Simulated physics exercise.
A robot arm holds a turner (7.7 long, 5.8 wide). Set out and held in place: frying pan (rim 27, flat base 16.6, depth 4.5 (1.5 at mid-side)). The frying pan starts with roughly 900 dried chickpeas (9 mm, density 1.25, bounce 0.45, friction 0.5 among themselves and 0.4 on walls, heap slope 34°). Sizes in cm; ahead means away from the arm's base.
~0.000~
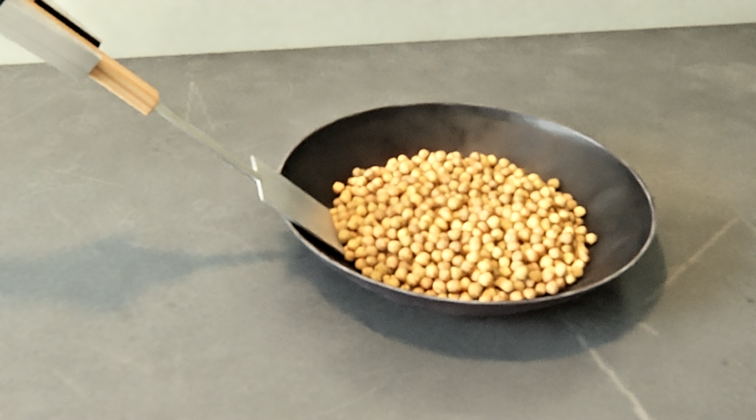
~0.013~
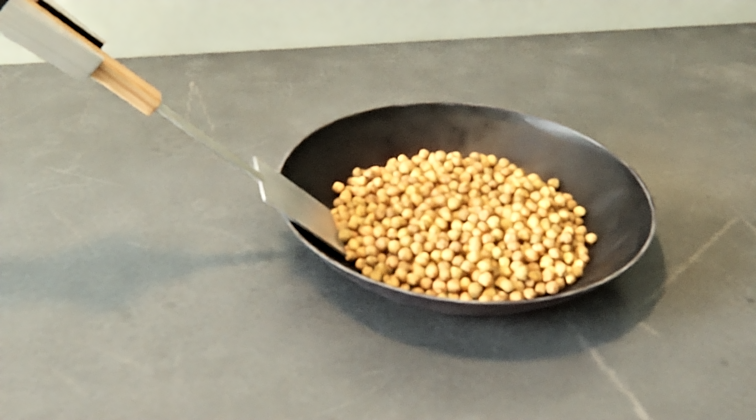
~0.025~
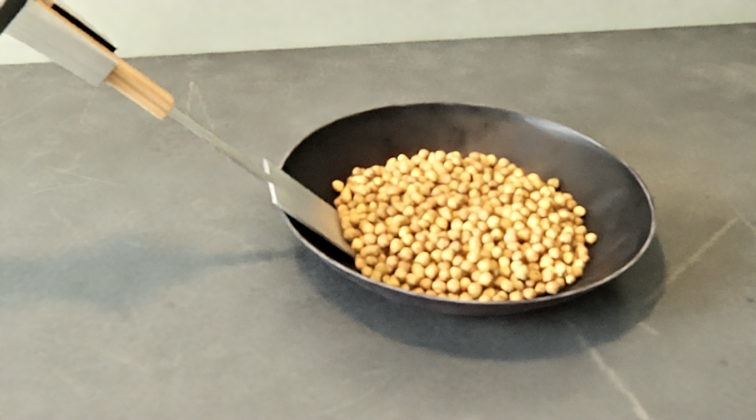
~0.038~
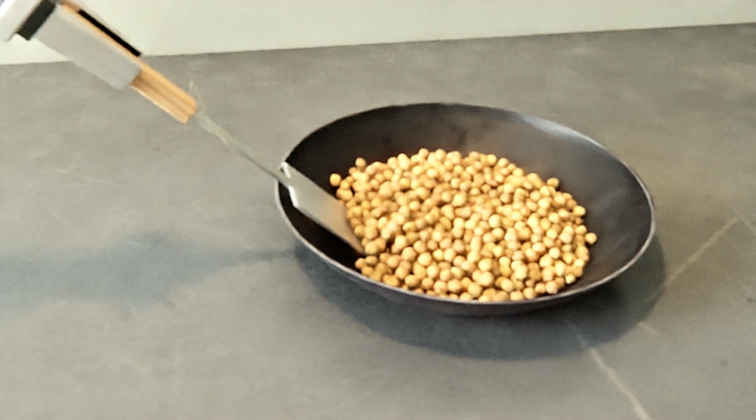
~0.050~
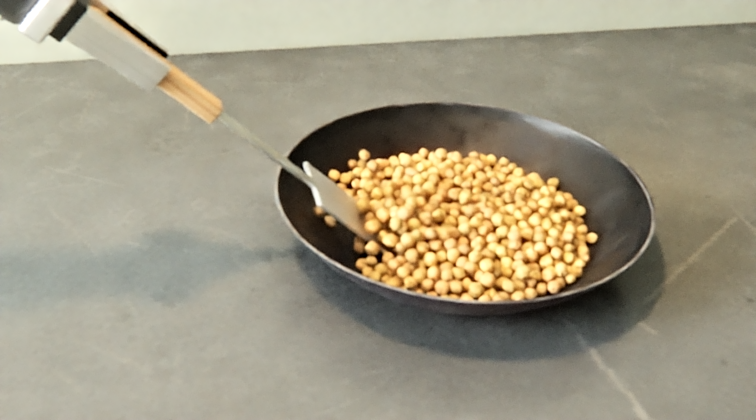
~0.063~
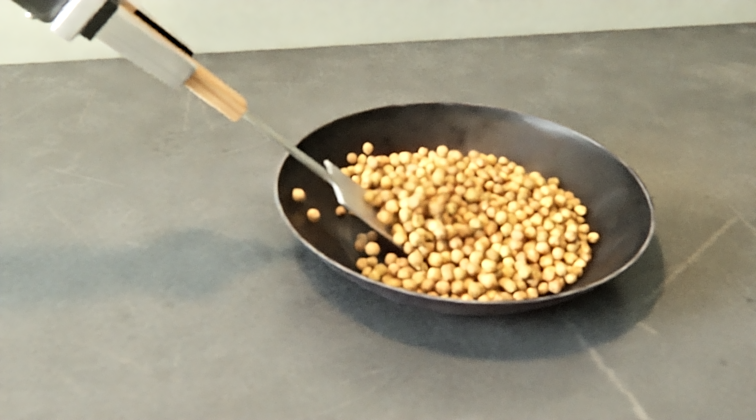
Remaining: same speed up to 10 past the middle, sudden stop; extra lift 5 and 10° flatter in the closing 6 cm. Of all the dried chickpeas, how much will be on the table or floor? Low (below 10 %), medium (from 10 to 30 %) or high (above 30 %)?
Share on the table or floor: Medium (from 10 to 30 %).
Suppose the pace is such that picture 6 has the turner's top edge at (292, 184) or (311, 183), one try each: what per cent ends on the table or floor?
About 10 and 15 per cent.
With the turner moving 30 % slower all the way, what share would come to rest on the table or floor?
Then about 15 per cent.
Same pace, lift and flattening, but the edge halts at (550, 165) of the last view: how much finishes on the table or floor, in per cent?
About 15 per cent.
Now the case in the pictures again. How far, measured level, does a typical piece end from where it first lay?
Some 2 cm.
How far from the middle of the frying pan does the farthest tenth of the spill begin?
Roughly 100 cm.
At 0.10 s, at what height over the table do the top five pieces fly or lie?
Some 7 cm.
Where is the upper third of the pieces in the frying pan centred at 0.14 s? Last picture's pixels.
At about (512, 191).
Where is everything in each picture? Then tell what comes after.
The first frame shows the turner top edge at (257, 177), sloping 44°; upper third of the load around (456, 212), from x 335 to 590, top at y 155; 900 in the frying pan.
The second frame shows the turner top edge at (259, 177), sloping 44°; upper third of the load around (456, 211), from x 335 to 590, top at y 155.
The third frame shows the turner top edge at (269, 180), sloping 44°; upper third of the load around (455, 212), from x 340 to 590, top at y 155.
The fourth frame shows the turner top edge at (289, 183), sloping 44°; upper third of the load around (451, 211), from x 335 to 590, top at y 155.
The fifth frame shows the turner top edge at (312, 183), sloping 44°; upper third of the load around (448, 207), from x 320 to 590, top at y 155.
The sixth frame shows the turner top edge at (334, 181), sloping 44°; upper third of the load around (446, 202), from x 300 to 595, top at y 150; 900 in the frying pan.
After 0.10 s, sloping 44°, highest piece 8 above the table; 899 in the frying pan, 1 on the blade or in flight.
After 0.14 s, sloping 42°, highest piece 11 above the table; 899 in the frying pan, 1 on the blade or in flight.
After 0.36 s, sloping 34°, highest piece 14 above the table; 723 in the frying pan, 67 on the table or floor, 110 on the blade or in flight.
After 1.41 s, sloping 34°, highest piece 4 above the table; 723 in the frying pan, 177 on the table or floor.
In the end, 723 in the frying pan, 177 on the table or floor. That is 20 % on the table or floor.
